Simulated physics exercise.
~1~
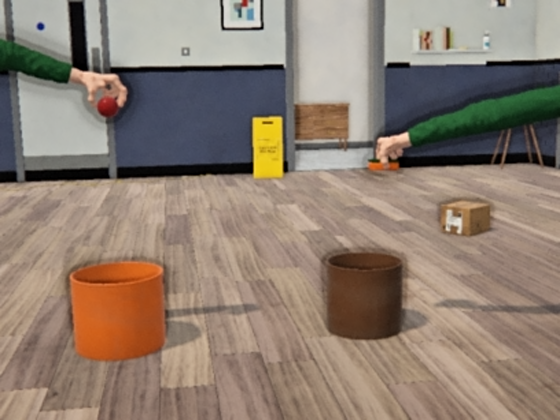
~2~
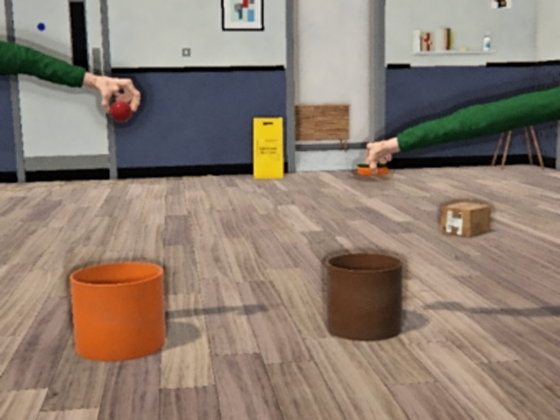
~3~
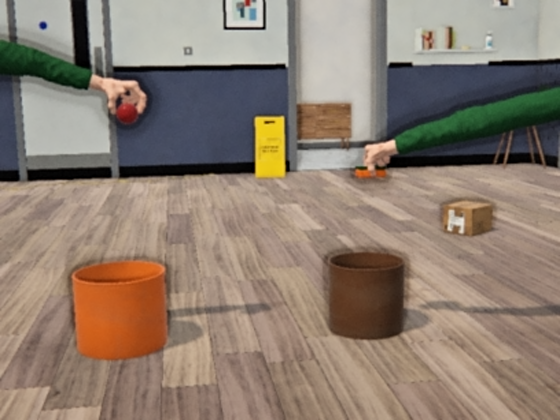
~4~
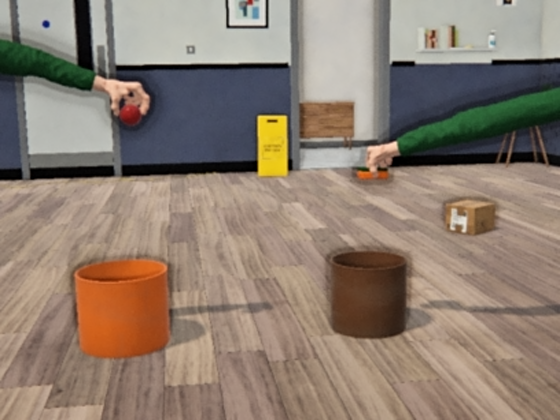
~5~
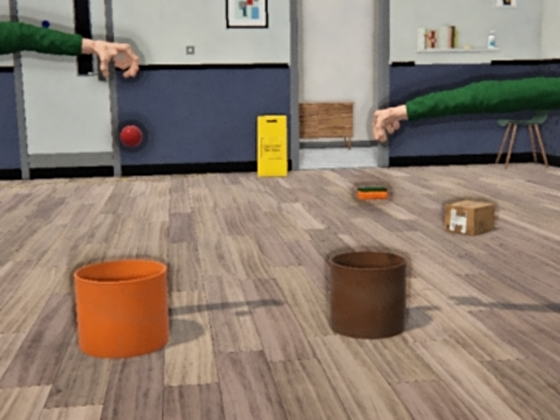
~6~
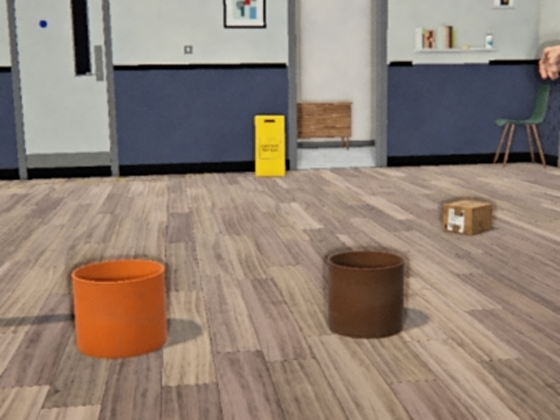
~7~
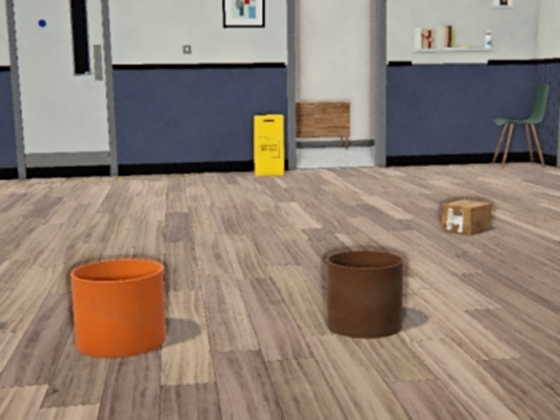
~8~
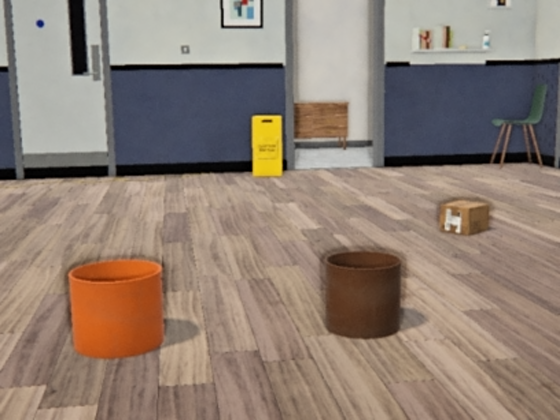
Two hands in green sleeves reach in from either side of a room with a wood-plank floor, seen from the front by a slightly swaying camera. The left hand holds a small red tomato above an orange bin, while the right holds an orange sponge above and behind a brown bucket. A yellow floor sign and a cardboard box stand farther back. The left hand shifts slightly right and the other slightly left, then both let go and draw back as the objects drop. At the end, both have landed inside the containers, out of sight.
